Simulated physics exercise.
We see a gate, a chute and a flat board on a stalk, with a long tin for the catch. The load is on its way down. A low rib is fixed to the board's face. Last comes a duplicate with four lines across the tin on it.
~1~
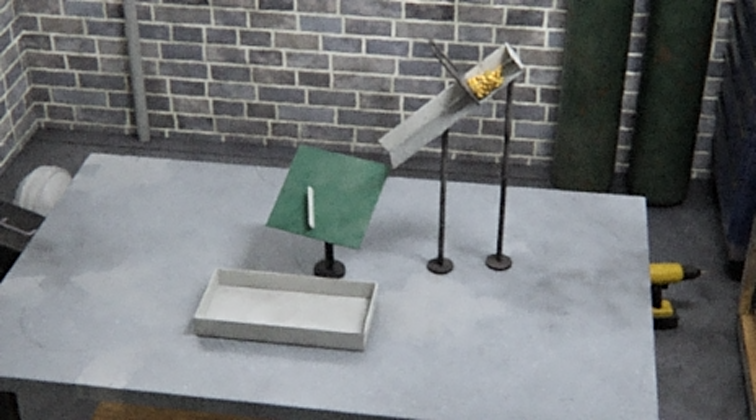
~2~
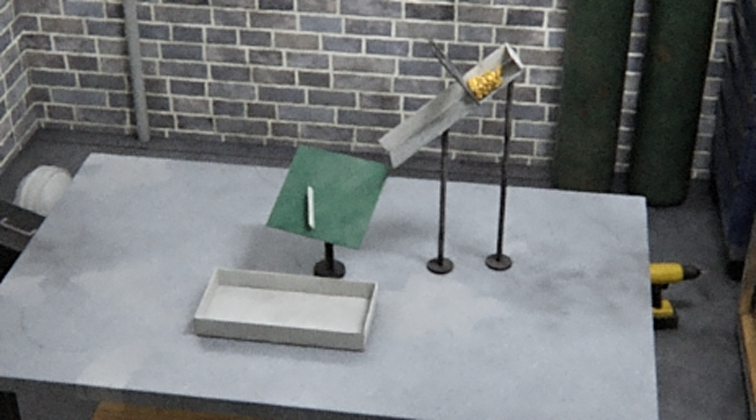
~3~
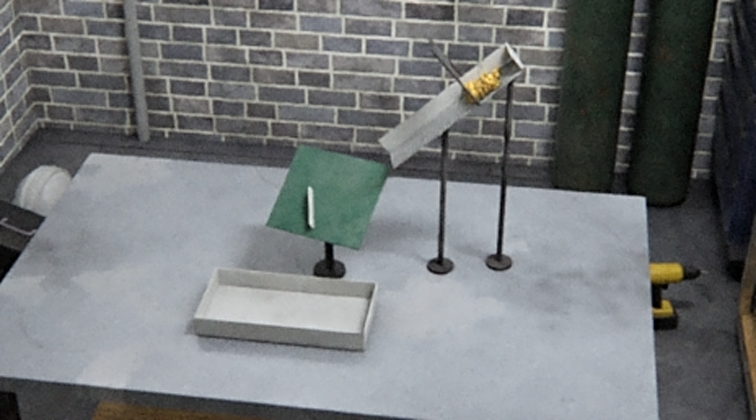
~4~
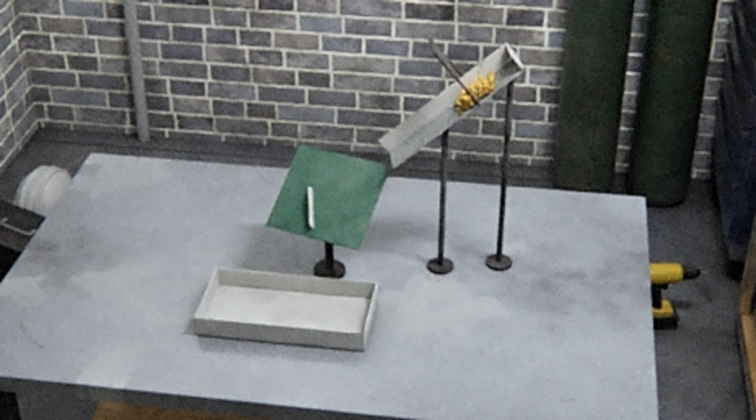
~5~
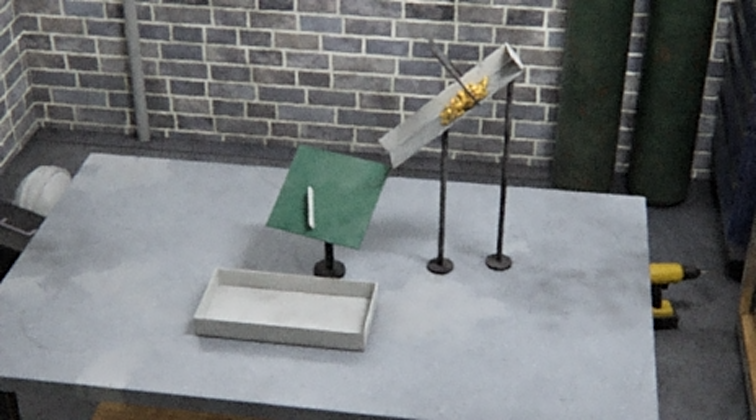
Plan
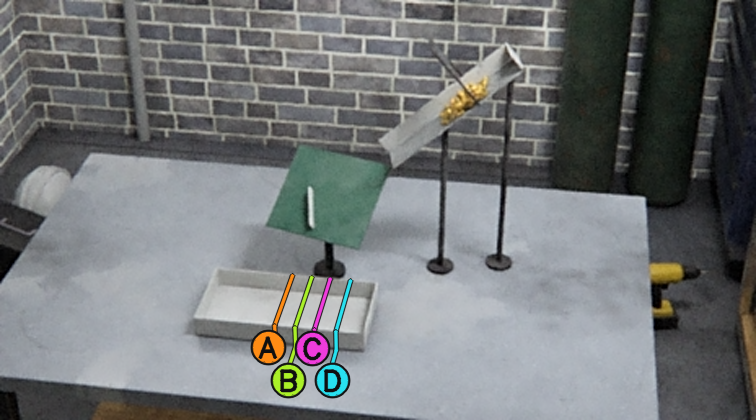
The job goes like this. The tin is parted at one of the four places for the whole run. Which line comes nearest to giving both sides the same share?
Best: B.
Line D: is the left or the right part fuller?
More lands on the left.
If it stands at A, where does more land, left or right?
More lands on the right.
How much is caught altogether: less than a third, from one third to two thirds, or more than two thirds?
About that: More than two thirds.
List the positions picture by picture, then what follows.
In the first frame, load behind the gate near (485, 82), puffed corn balls; lip of the chute near (392, 160), sloping fairly steeply.
In the second frame, middle of the board near (328, 196), tilted fairly steeply; middle of its low edge near (311, 237); of its high edge near (345, 155).
In the third frame, front corners of the tin near (195, 317) and (364, 333), empty; front of the load near (469, 97).
In the fourth frame, middle of the load near (474, 91); its front near (458, 110), close to a quarter of the way to the lip; rib from (309, 187) to (310, 225).
In the fifth frame, middle of the load near (464, 100); its front near (444, 122), close to a third of the way to the lip.
On the marked copy, line A crosses the front rim at (274, 325); line B crosses the front rim at (295, 327); line C crosses the front rim at (314, 328); line D crosses the front rim at (336, 331).
With A, of what is caught, a small share on the left of the divider, all but a few on the right.
With B, of what is caught, close to a third on the left of the divider, close to two thirds on the right.
With C, of what is caught, all but a few on the left of the divider, a small share on the right.
With D, of what is caught, the whole lot on the left of the divider, none at all on the right.
